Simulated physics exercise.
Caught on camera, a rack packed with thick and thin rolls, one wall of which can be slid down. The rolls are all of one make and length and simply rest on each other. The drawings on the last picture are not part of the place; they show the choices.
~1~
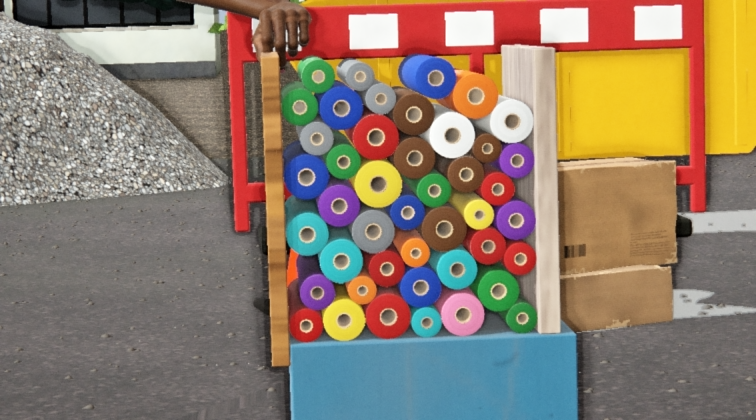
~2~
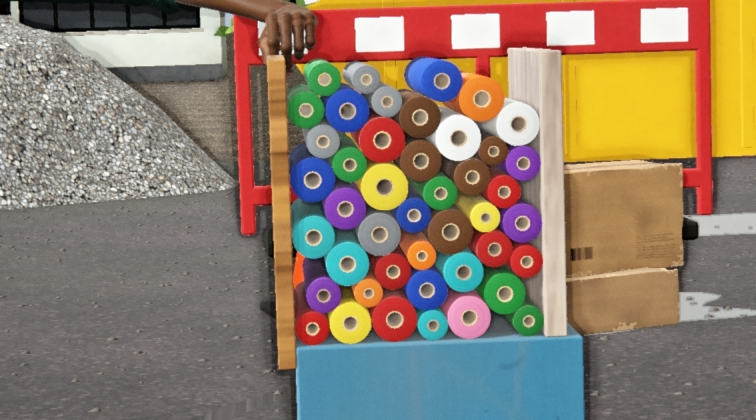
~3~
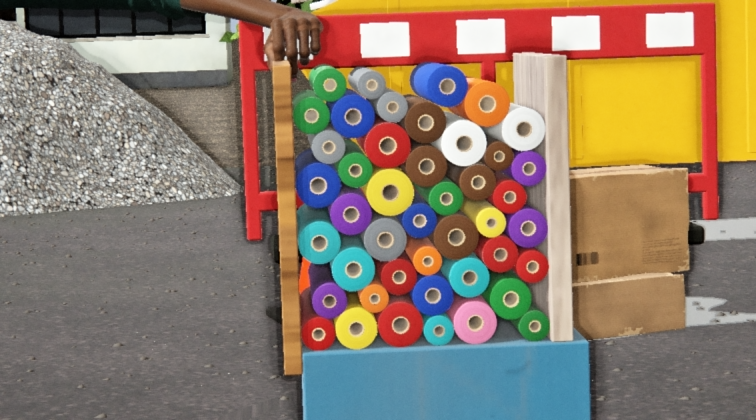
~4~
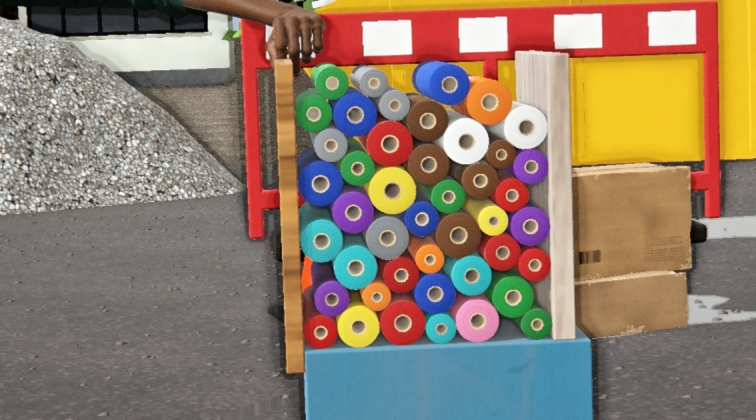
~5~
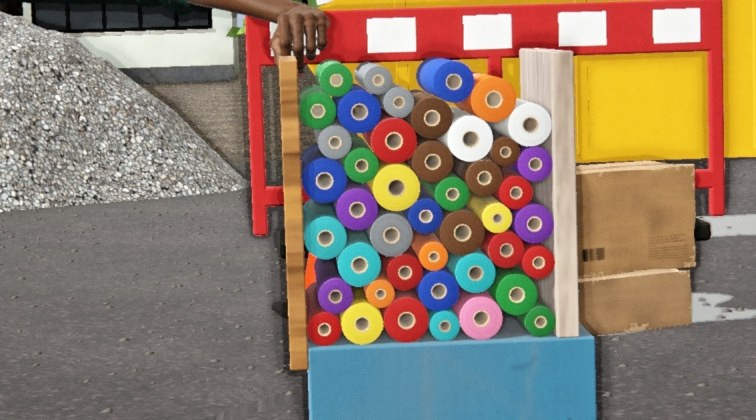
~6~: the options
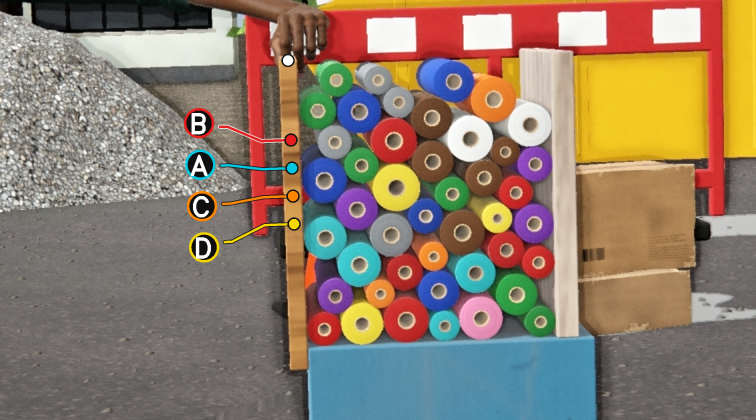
To begin with, a hand rests on top of the wooden board at the left of a rack packed with colourful rolls above a blue base. The view then drifts slightly, shifting the whole scene a little rightward, while the hand stays on the board and the rolls keep their arrangement.
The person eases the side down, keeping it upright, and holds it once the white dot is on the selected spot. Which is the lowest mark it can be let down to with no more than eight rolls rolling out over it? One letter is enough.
Stop at D.
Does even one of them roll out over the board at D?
Yes, at D.
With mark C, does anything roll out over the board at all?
At C: Yes.
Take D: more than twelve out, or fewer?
At D, fewer than twelve.
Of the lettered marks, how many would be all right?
The number is four.
On the marked copy, A at (292, 168); B at (291, 140); C at (293, 196); D at (294, 224); the white dot at (288, 60).
Taking D. A third of the way, top of the board (300, 132).
Two thirds of the way, top of the board (303, 215).
When it is over, top of the board (303, 223), six out over the board.
As for the rest, A three out over the board; B one out over the board; C three out over the board.
